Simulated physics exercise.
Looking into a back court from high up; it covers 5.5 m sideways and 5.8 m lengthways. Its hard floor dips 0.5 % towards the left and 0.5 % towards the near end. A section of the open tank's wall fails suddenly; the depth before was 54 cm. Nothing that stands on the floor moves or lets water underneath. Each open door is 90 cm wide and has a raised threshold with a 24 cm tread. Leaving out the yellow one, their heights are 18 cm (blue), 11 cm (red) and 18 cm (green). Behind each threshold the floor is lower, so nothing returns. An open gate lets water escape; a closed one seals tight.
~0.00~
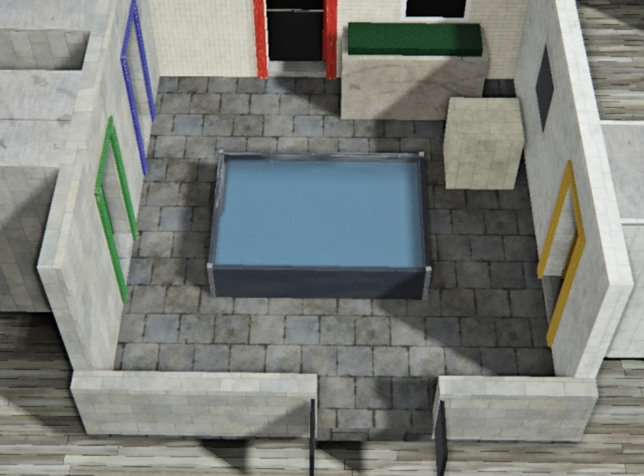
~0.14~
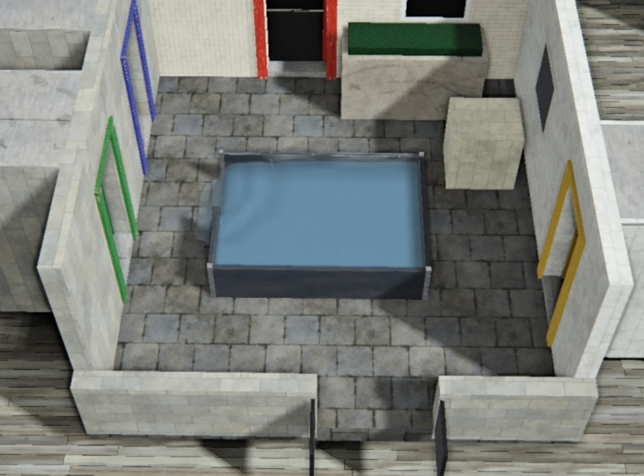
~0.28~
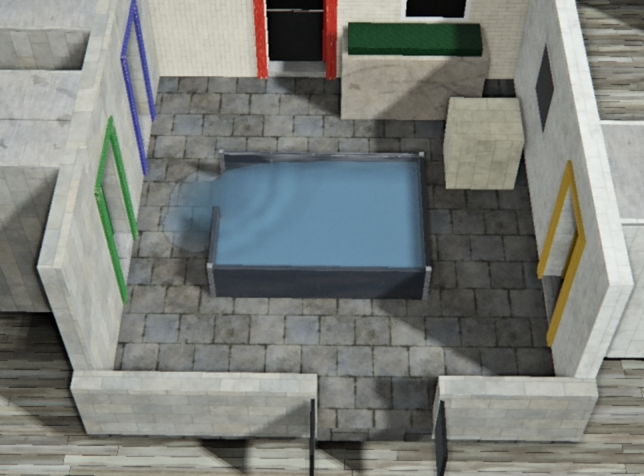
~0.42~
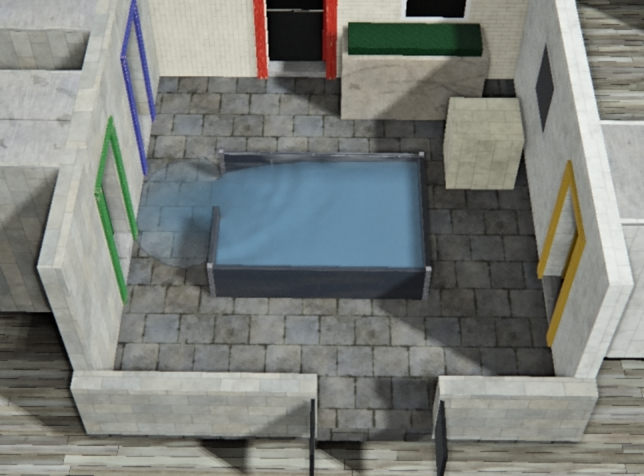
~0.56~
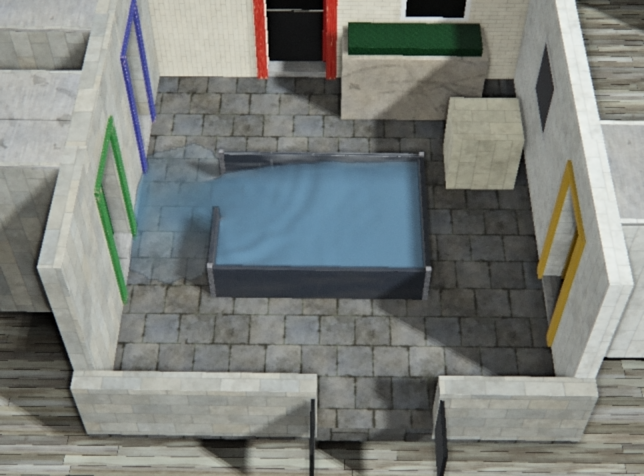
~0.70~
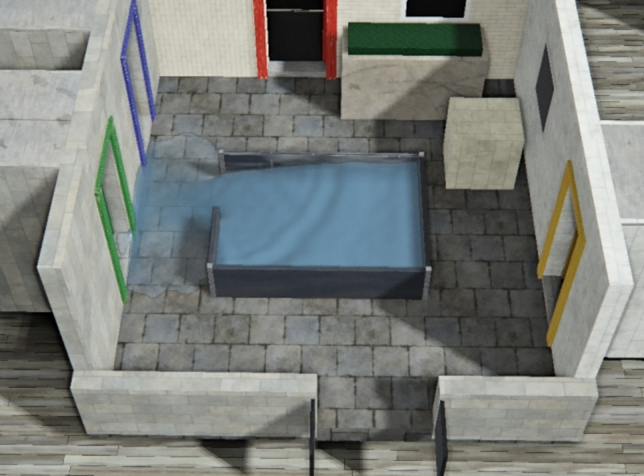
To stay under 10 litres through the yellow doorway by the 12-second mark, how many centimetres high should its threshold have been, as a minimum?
It would have to be roughly 7.5 cm high.
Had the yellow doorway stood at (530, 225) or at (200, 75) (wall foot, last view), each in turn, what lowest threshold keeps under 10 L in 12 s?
About 6.5 and 26 cm.
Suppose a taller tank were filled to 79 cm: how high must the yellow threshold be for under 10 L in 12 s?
Some 12.5 cm.
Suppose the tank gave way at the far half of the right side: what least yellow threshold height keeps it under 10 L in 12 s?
Then roughly 11.0 cm.
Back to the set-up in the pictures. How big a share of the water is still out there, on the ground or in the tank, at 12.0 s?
Some 92 per cent remains.
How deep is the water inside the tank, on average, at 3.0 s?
About 31 cm.
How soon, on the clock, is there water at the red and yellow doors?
Arrival: Red 2.2 s, yellow 5.5 s.
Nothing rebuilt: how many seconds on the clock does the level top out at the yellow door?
Near 8.0 s.
After 1.4 s water covers 15 % of the floor, deepest (40 cm) near (154, 202); it has not reached the yellow door.
After 3.0 s water covers 40 % of the floor, deepest (33 cm) near (139, 212); it has not reached the yellow door.
After 12.0 s water covers 95 % of the floor, deepest (13 cm) near (321, 174); 8 cm at the yellow door, 5 litres in over its 8 cm threshold.
At the yellow door as built, the water arrived by 5.4 s and peaked near 9 cm at 7.8 s.
With a threshold of 6 cm, 25 litres would have come in within the 12 s; with 9.5 cm, 0 litres. So under 10 litres takes about 7.5 cm.
